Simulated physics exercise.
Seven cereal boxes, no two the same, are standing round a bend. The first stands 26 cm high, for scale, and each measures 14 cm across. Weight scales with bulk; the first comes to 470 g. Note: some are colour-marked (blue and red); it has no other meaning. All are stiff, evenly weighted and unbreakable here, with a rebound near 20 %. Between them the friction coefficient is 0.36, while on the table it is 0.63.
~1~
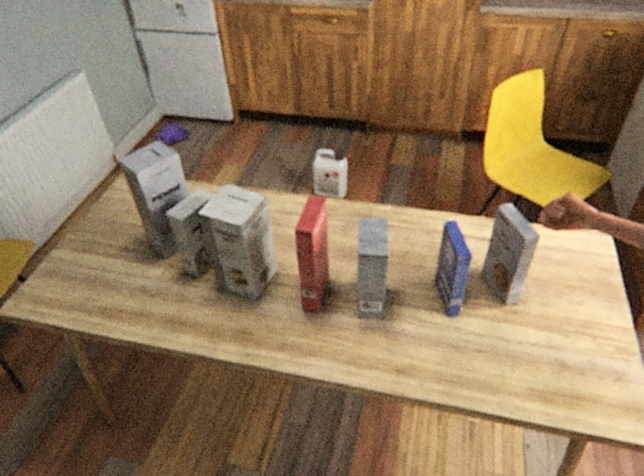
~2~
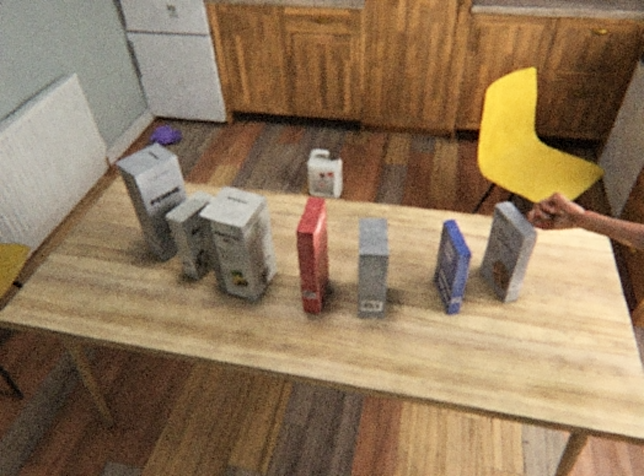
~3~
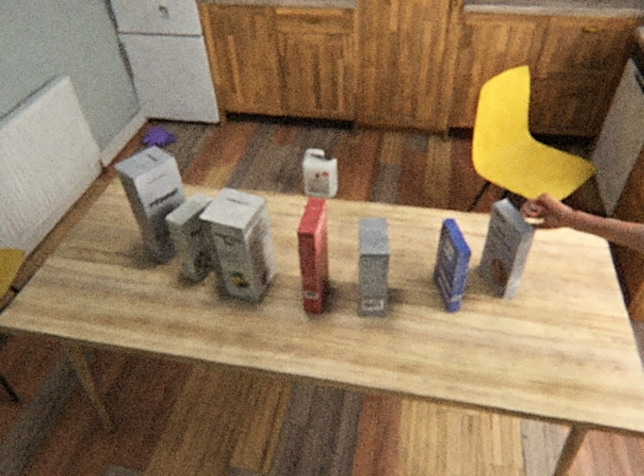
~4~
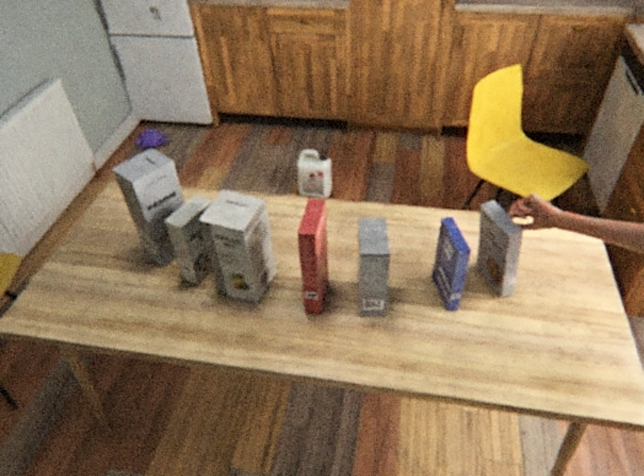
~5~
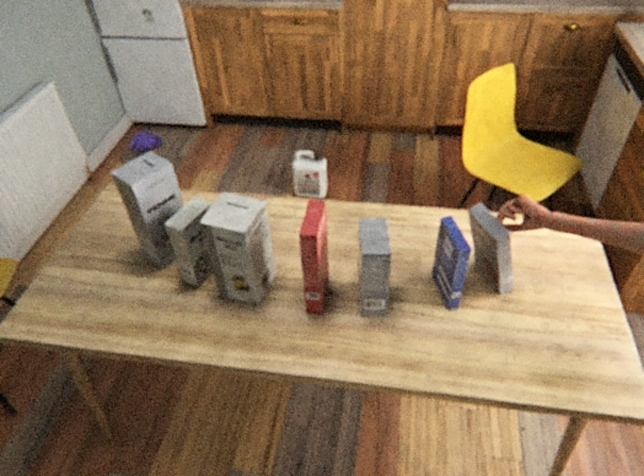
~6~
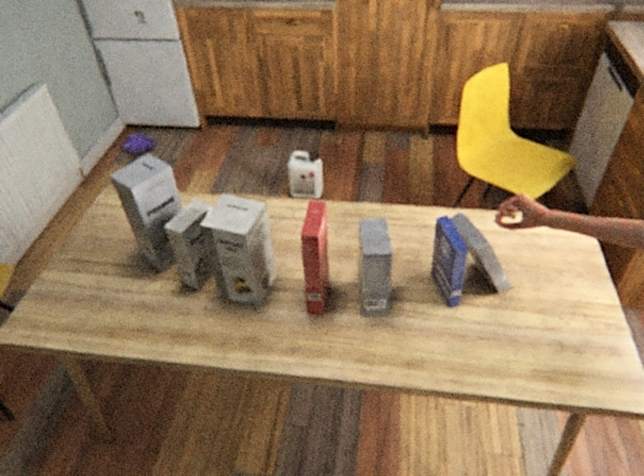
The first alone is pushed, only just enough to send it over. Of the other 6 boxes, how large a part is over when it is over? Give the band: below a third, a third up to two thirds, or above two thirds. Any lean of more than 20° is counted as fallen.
It will be within the middle band, a third to two thirds.
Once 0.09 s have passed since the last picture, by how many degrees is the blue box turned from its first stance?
I'd put it at roughly 15 degrees away from its starting angle.
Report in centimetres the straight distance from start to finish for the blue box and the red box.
Approx. distance from start in cm - blue 10, red 10.
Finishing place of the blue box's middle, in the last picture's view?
In the last picture it sits at roughly (408, 283).
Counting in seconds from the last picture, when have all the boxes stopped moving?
Around 1.0 s.
Then, 0.09 s later than the last frame, none of the 6 other boxes over, 1 disturbed; blue box tilted 14°.
Then, 0.19 s later than the last frame, 1 of the 6 other boxes over; blue box tilted 39°.
Then, 0.39 s later than the last frame, 1 of the 6 other boxes over; blue box tilted 59°.
Then, 0.59 s later than the last frame, 3 of the 6 other boxes over; blue box tilted 67°; red box tilted 21°.
When it is over, 3 of the 6 other boxes over; blue box tilted 68°; red box tilted 24°. That is 50 per cent. Three left standing. In pixels of the last frame, middles, blue box near (408, 283), red box near (291, 260).
